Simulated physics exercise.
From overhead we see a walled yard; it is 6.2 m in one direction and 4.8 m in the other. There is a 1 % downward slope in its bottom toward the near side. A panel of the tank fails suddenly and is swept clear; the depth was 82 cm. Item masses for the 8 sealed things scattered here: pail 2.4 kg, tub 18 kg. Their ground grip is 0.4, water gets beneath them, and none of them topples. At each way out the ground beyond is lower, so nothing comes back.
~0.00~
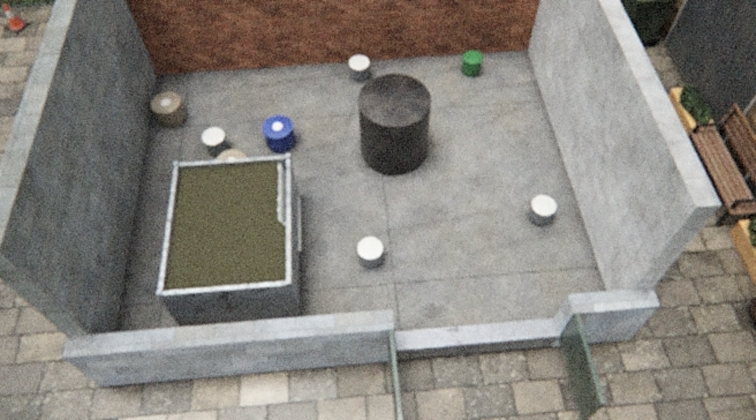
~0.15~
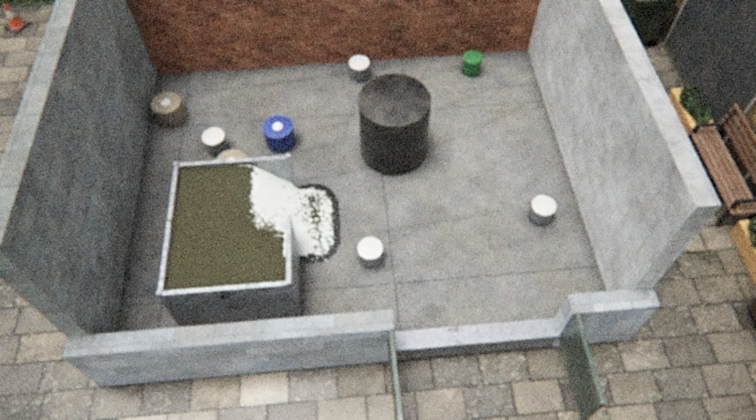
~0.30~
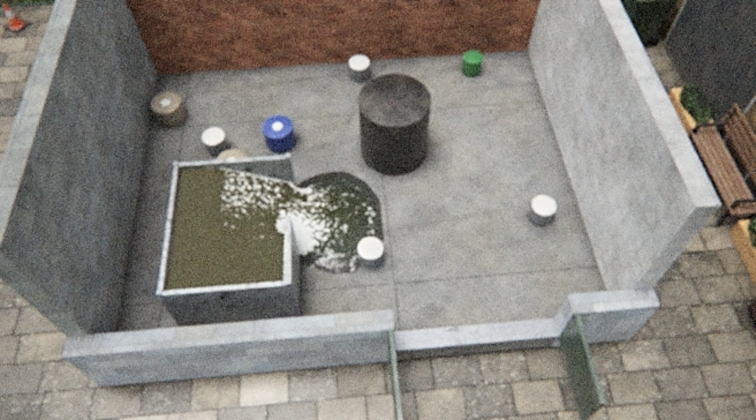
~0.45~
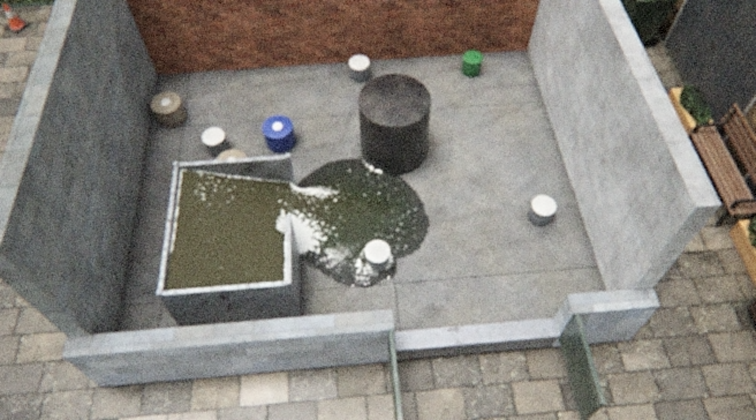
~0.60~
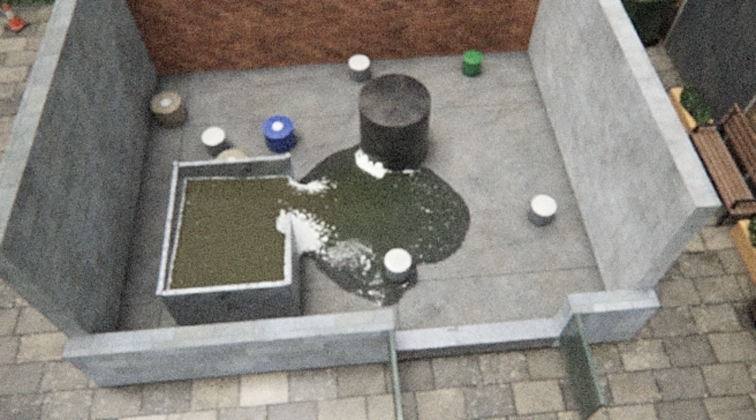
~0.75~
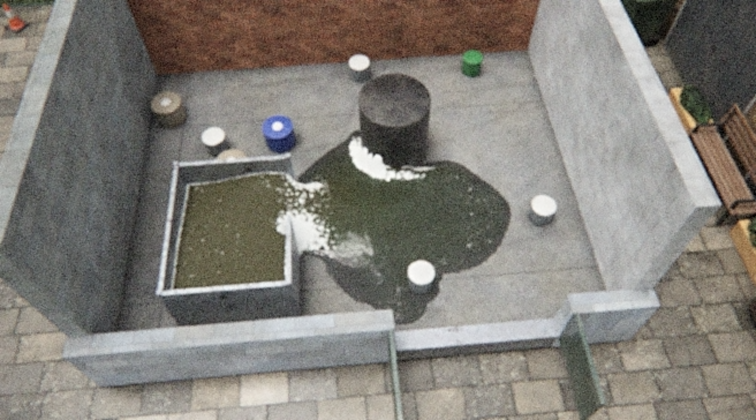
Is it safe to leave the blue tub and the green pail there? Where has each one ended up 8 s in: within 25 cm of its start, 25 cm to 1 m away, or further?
Blue tub: Within 25 cm; green pail: Further than 1 m.
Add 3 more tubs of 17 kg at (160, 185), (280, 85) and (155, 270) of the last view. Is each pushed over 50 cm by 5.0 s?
Well, in that order it's lower, lower and lower.
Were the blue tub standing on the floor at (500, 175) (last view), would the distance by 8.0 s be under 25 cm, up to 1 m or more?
From that spot, it is pushed far off.
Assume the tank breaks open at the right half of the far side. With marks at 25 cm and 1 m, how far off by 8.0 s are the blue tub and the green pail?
Well, the blue tub goes a long way and the green pail goes a long way.
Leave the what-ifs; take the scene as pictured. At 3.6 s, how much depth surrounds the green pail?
Near 9 cm deep.
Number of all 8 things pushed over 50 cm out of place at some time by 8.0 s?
My count gives 4.
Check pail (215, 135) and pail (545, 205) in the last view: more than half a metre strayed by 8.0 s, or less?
The first never reached the threshold, and the second topped the threshold.
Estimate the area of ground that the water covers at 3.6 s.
Around 22 m2 of it.
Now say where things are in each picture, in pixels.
The blue tub at (277, 127), on the bottom; the green pail at (473, 57) rests on the ground; water covers 2.5 m2; 0 of 8 have shifted, in the first frame.
The blue tub at (277, 127), on the bottom; the green pail at (473, 57) rests on the ground; water covers 3.1 m2; 0 of 8 have shifted, in the second frame.
The blue tub at (277, 127), on the bottom; the green pail at (473, 57) rests on the ground; water covers 4.0 m2; 0 of 8 have shifted, in the third frame.
The blue tub at (277, 127) rests on the ground; the green pail at (473, 57), on the bottom; 5.2 m2 under water; 1 of 8 have shifted, in the fourth frame.
The blue tub at (277, 127) rests on the ground; the green pail at (473, 57), on the bottom; water covers 6.4 m2; 1 of 8 have shifted, in the fifth frame.
The blue tub at (277, 127), on the bottom; the green pail at (473, 57), on the bottom; water covers 7.8 m2; 1 of 8 have shifted, in the sixth frame.
After 1.6 s the blue tub is near (277, 127), 0.0 m from its start, aground; the green pail is near (473, 57), 0.0 m from its start, aground; 1 of 8 are out; 2 afloat.
After 3.6 s the blue tub is near (277, 127), 0.0 m from its start, aground; the green pail is near (472, 64), 0.2 m from its start, afloat; 1 of 8 are out; 2 afloat.
After 5.6 s the blue tub is near (277, 127), 0.0 m from its start, aground; the green pail is near (422, 90), 1.2 m from its start, afloat; 1 of 8 are out; 3 afloat.
After 8.0 s the blue tub is near (277, 127), 0.0 m from its start, aground; the green pail is near (363, 104), 2.1 m from its start, afloat; 1 of 8 are out; 3 afloat.
